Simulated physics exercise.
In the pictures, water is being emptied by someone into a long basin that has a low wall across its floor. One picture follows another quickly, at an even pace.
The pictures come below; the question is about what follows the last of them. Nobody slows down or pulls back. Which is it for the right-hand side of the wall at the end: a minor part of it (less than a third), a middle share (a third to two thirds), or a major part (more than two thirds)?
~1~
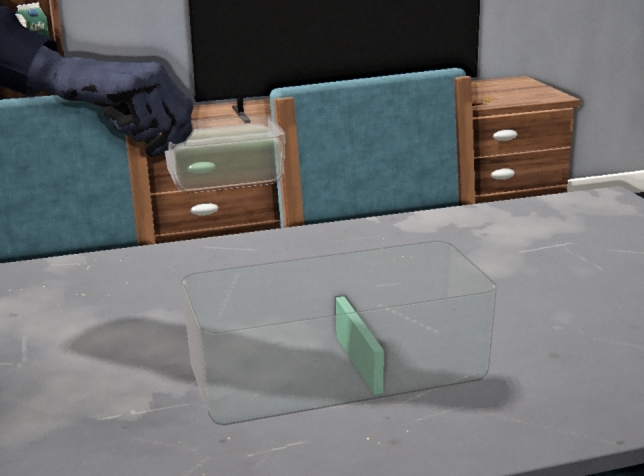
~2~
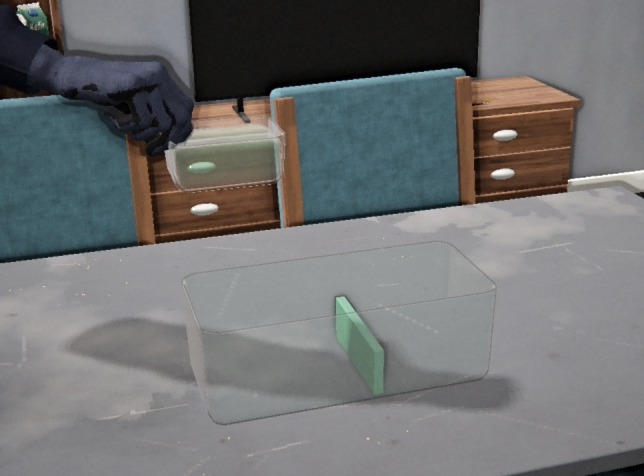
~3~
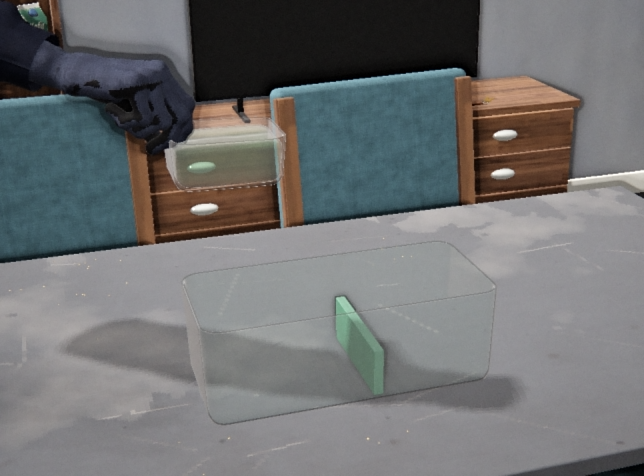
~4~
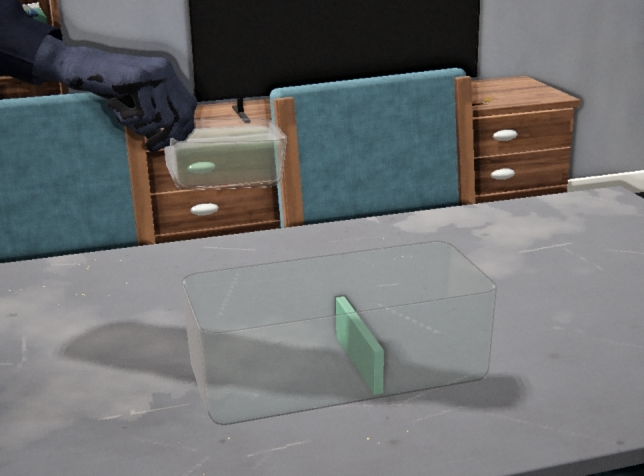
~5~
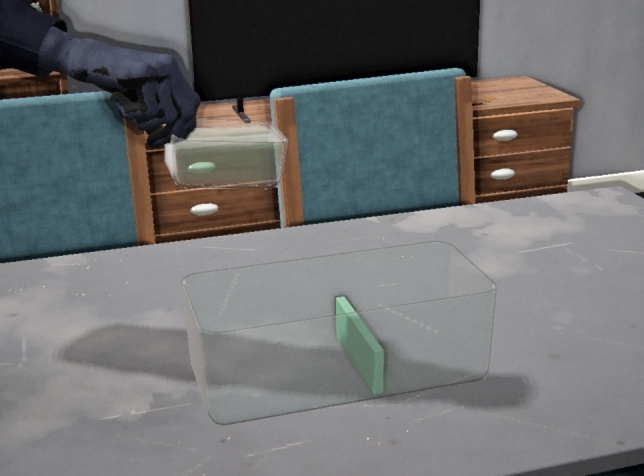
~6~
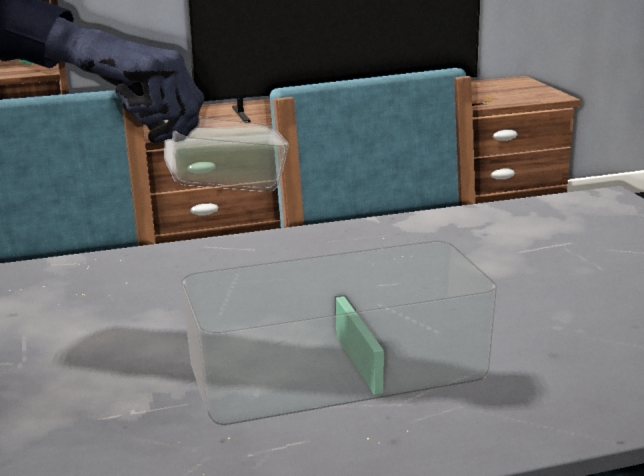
It holds a minor part.
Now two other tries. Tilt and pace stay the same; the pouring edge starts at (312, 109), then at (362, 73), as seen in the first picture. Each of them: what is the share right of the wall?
The first gives 75 %, the second 90 %.
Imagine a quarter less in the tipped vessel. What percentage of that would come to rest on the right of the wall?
Roughly 5 in a hundred.
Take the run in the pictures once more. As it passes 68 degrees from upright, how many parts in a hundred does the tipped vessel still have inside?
Near 35 per cent.
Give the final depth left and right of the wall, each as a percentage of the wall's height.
Close to 20 for the left and 0 for the right.
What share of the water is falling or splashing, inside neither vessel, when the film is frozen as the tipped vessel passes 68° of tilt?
Around 50 in a hundred, more or less.
A moment on, the tilt is 68° and 34 per cent is still to pour, 18 is left of the wall and 0 right of it.
Next, the tilt is 101° and 4 per cent is still to pour, 73 is left of the wall and 14 right of it.
Then the tilt is 105° and 0 per cent is still to pour, 84 is left of the wall and 15 right of it.
Later the tilt is 105° and 0 per cent is still to pour, 84 is left of the wall and 15 right of it.
Finally, 84 per cent lies left of the wall, 15 right of it and 1 outside.
